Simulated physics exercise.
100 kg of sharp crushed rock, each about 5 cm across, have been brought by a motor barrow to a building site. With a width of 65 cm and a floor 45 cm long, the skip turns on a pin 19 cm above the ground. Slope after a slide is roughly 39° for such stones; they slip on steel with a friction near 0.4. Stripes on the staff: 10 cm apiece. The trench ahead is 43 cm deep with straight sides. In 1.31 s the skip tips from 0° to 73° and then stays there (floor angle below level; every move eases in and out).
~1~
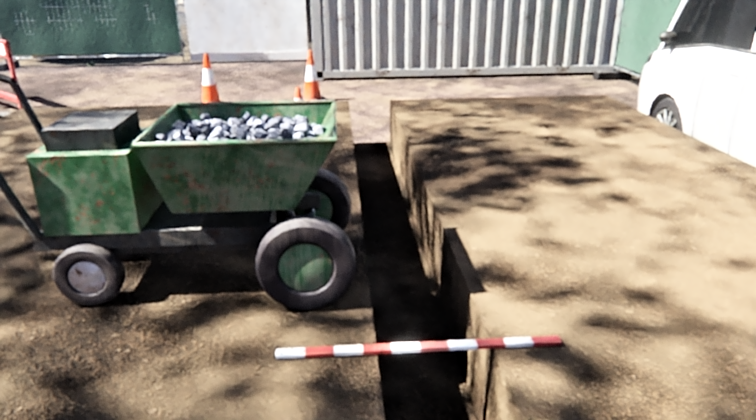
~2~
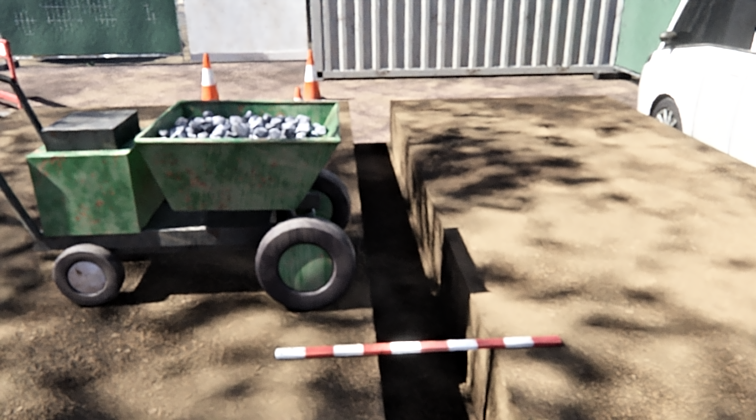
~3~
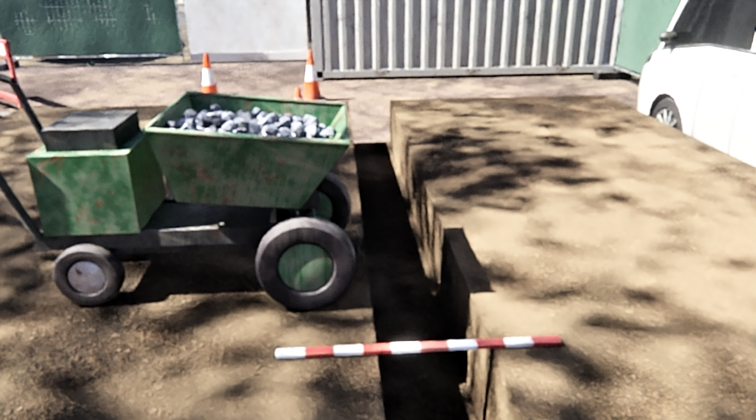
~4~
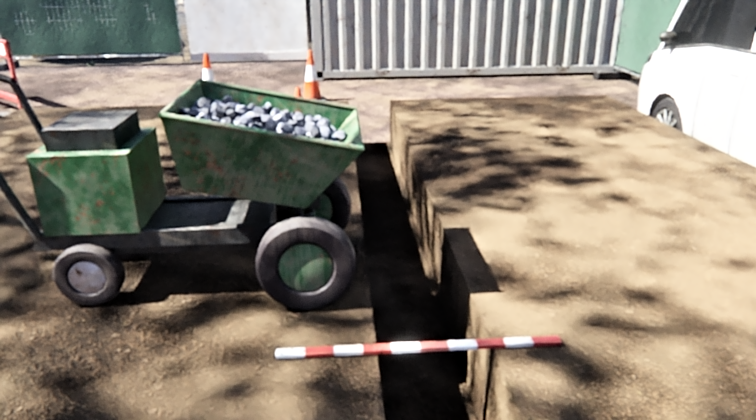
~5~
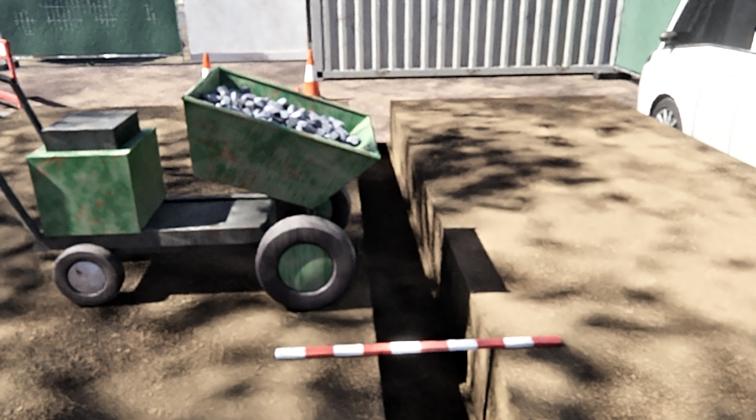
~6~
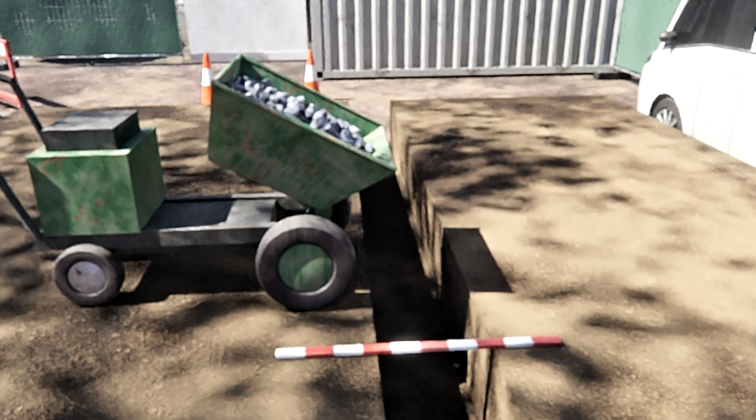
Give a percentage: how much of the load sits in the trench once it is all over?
46 %.
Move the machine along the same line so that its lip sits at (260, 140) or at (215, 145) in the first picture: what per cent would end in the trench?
About 65 per cent from the first spot, about 50 from the second.
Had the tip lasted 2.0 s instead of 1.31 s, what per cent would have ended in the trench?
In that case some 50 per cent.
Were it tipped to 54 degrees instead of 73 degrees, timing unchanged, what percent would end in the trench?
Then about 5 per cent.
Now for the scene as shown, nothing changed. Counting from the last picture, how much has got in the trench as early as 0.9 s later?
Some 10 per cent of the load by that point.
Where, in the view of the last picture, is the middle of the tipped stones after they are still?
Resting centre: About (443, 332).
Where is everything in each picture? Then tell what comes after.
The skip is at 0°, its lip at (335, 140); the top of the load is at (239, 124), in the first picture.
The skip is at 1°, its lip at (339, 141); the top of the load is at (234, 122), in the second picture.
The skip is at 5°, its lip at (349, 144); the top of the load is at (219, 117), in the third picture.
The skip is at 12°, its lip at (363, 149); the top of the load is at (215, 108), in the fourth picture.
The skip is at 19°, its lip at (379, 158); the top of the load is at (228, 95), in the fifth picture.
The skip is at 28°, its lip at (396, 170); the top of the load is at (247, 86), in the sixth picture.
Then, 0.4 s after the last picture the floor is at 61°, 100 % in the skip; the foremost stones are at (435, 208).
Then, 0.9 s after the last picture the floor is at 73°, 76 % in the skip, 10 % in the trench, 14 % past the trench; the foremost stones are at (539, 275).
Then, 1.2 s after the last picture the floor is at 73°, 57 % in the skip, 20 % in the trench, 23 % past the trench; the foremost stones are at (588, 273).
Then, 3.2 s after the last picture the floor is at 73°, 32 % in the skip, 46 % in the trench, 22 % past the trench; the foremost stones are at (585, 265).
